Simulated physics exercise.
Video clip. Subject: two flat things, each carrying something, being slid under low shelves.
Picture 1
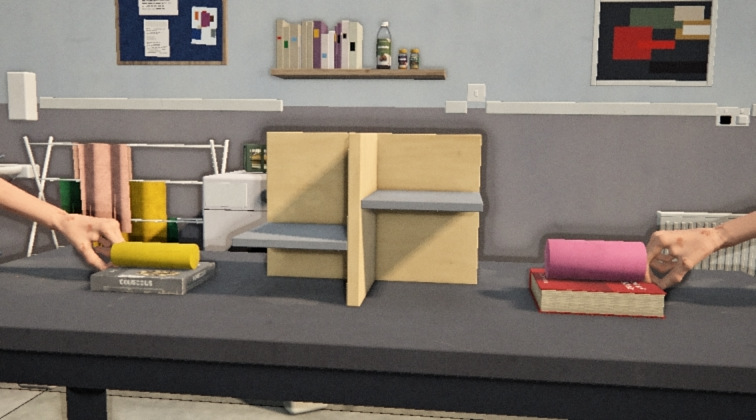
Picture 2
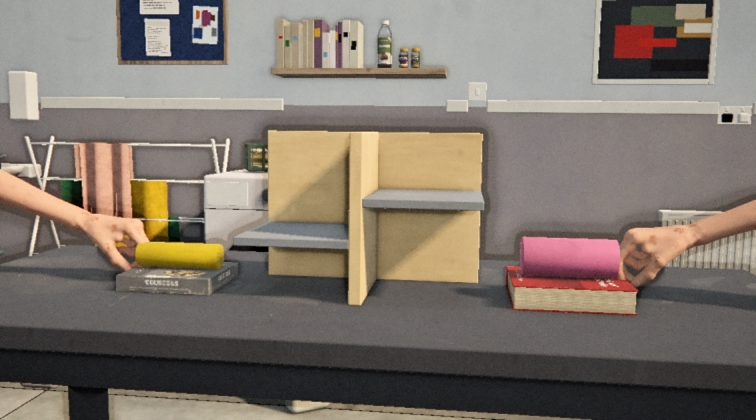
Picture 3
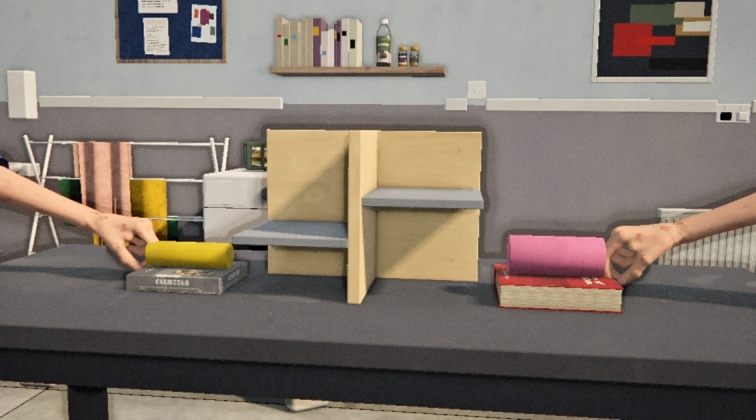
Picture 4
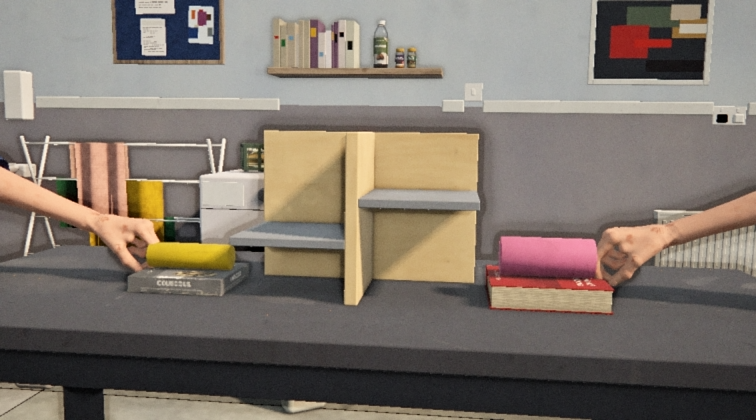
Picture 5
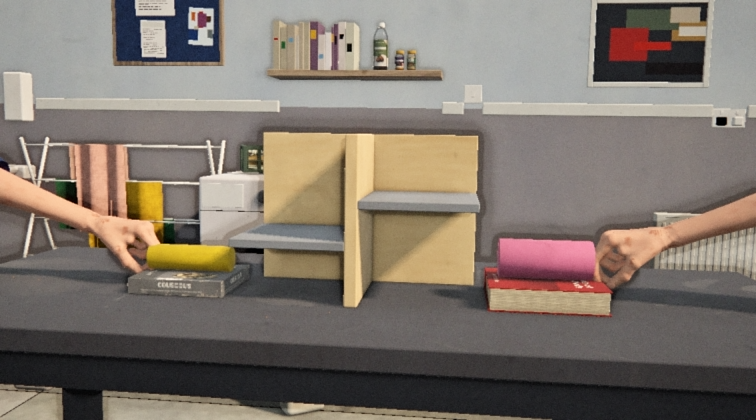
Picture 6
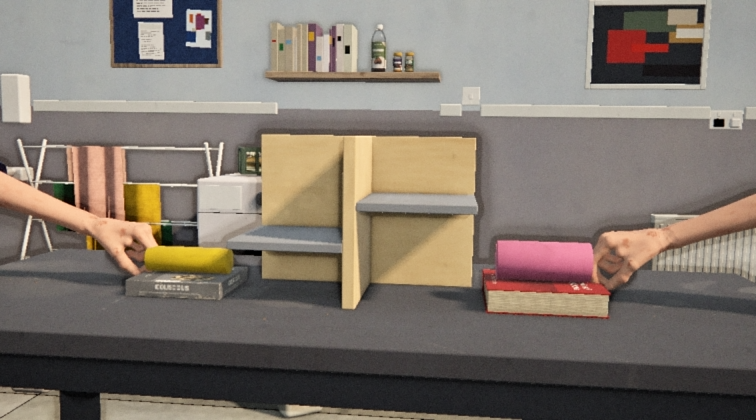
Two hands, one at each side, reach over a dark table in a room with a bookshelf and drying rack, seen from the front. A yellow cylinder rests on a grey packet at left, a pink one on a red book at right, with grey shelves on pale wooden panels between. The hands slide both inward, then nearly pause as the view shifts very slightly.
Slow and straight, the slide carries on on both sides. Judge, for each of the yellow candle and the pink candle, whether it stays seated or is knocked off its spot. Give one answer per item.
Yellow candle - stays seated; pink candle - stays seated.
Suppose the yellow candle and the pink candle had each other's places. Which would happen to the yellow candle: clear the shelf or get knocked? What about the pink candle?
What you'd see is that the yellow candle goes under freely; as for the pink candle, it is hit by the shelf.
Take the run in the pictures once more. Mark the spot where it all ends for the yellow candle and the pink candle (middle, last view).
Final centres, approx.: First (290, 264), second (420, 257).
Then, 0.64 s after the last picture, yellow candle riding along near (217, 261); pink candle riding along near (513, 261).
Then, 1.10 s after the last picture, yellow candle riding along near (248, 263); pink candle riding along near (477, 260).
Then, 1.50 s after the last picture, yellow candle riding along near (276, 264); pink candle riding along near (447, 258).
At rest, the yellow candle rides in untouched, near (290, 264); the pink candle rides in untouched, near (420, 257).
